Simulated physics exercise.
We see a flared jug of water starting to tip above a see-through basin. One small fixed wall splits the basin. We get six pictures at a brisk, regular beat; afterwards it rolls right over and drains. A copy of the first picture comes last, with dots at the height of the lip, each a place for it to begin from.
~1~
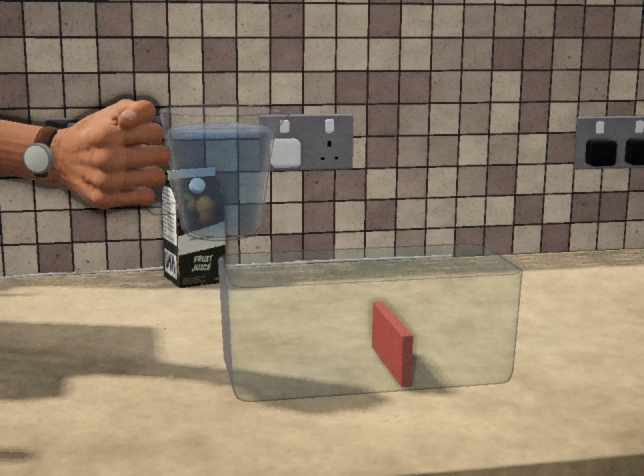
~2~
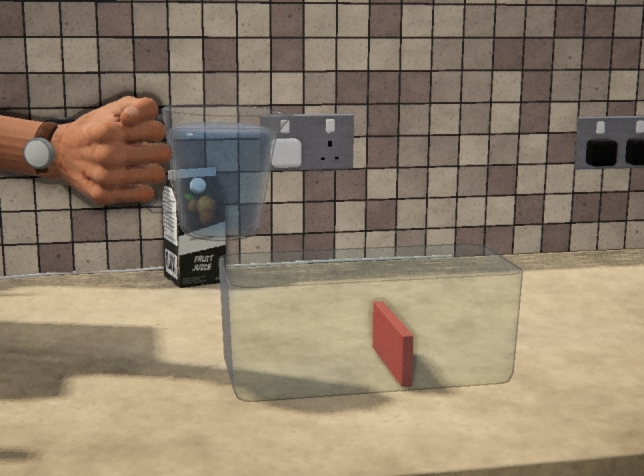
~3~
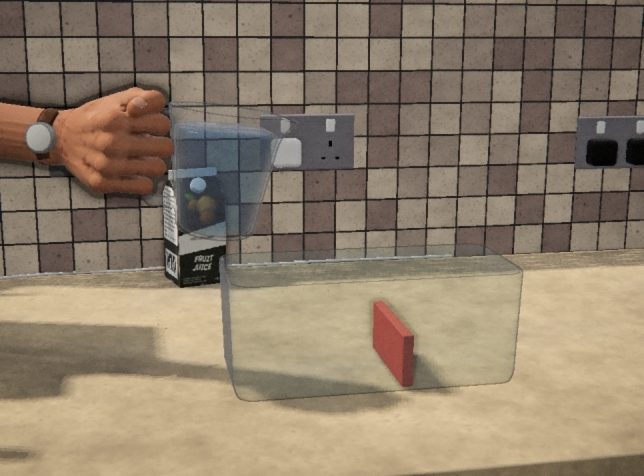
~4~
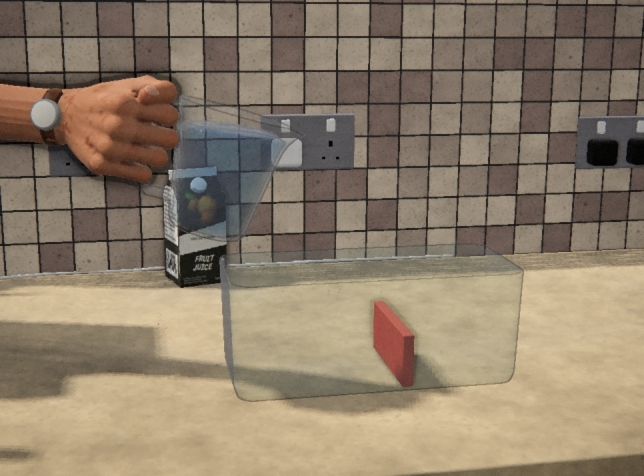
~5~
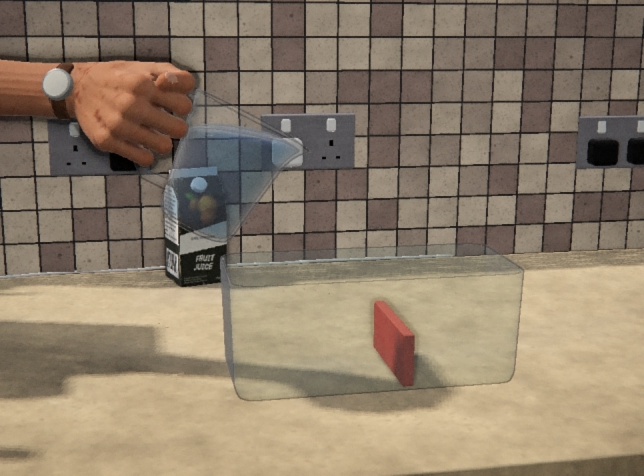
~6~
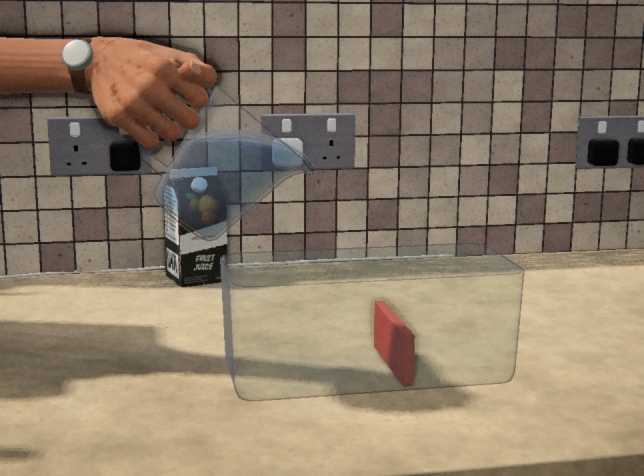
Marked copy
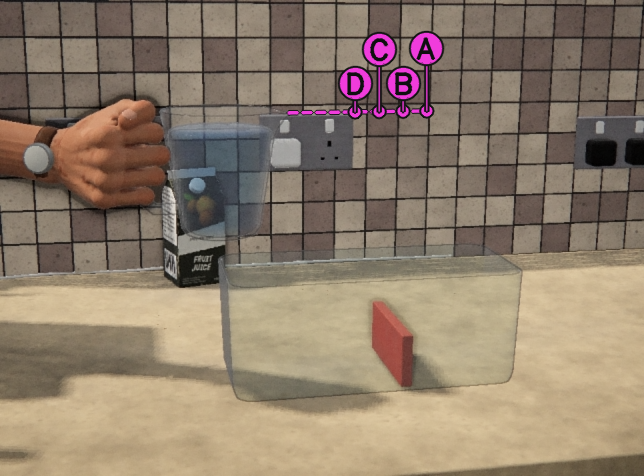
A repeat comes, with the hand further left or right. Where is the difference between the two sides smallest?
Use place D.
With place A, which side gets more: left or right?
More ends on the right.
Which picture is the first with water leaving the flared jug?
In picture 6.
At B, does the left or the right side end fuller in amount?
The right one.
On the marked copy, A at (426, 110); B at (403, 111); C at (379, 111); D at (355, 111).
With A, about 15 % ends left of the wall and 82 % right of it; 3 % is lost outside.
With B, about 8 % ends left of the wall and 89 % right of it; 3 % is lost outside.
With C, about 14 % ends left of the wall and 82 % right of it; 4 % is lost outside.
With D, about 53 % ends left of the wall and 44 % right of it; 3 % is lost outside.
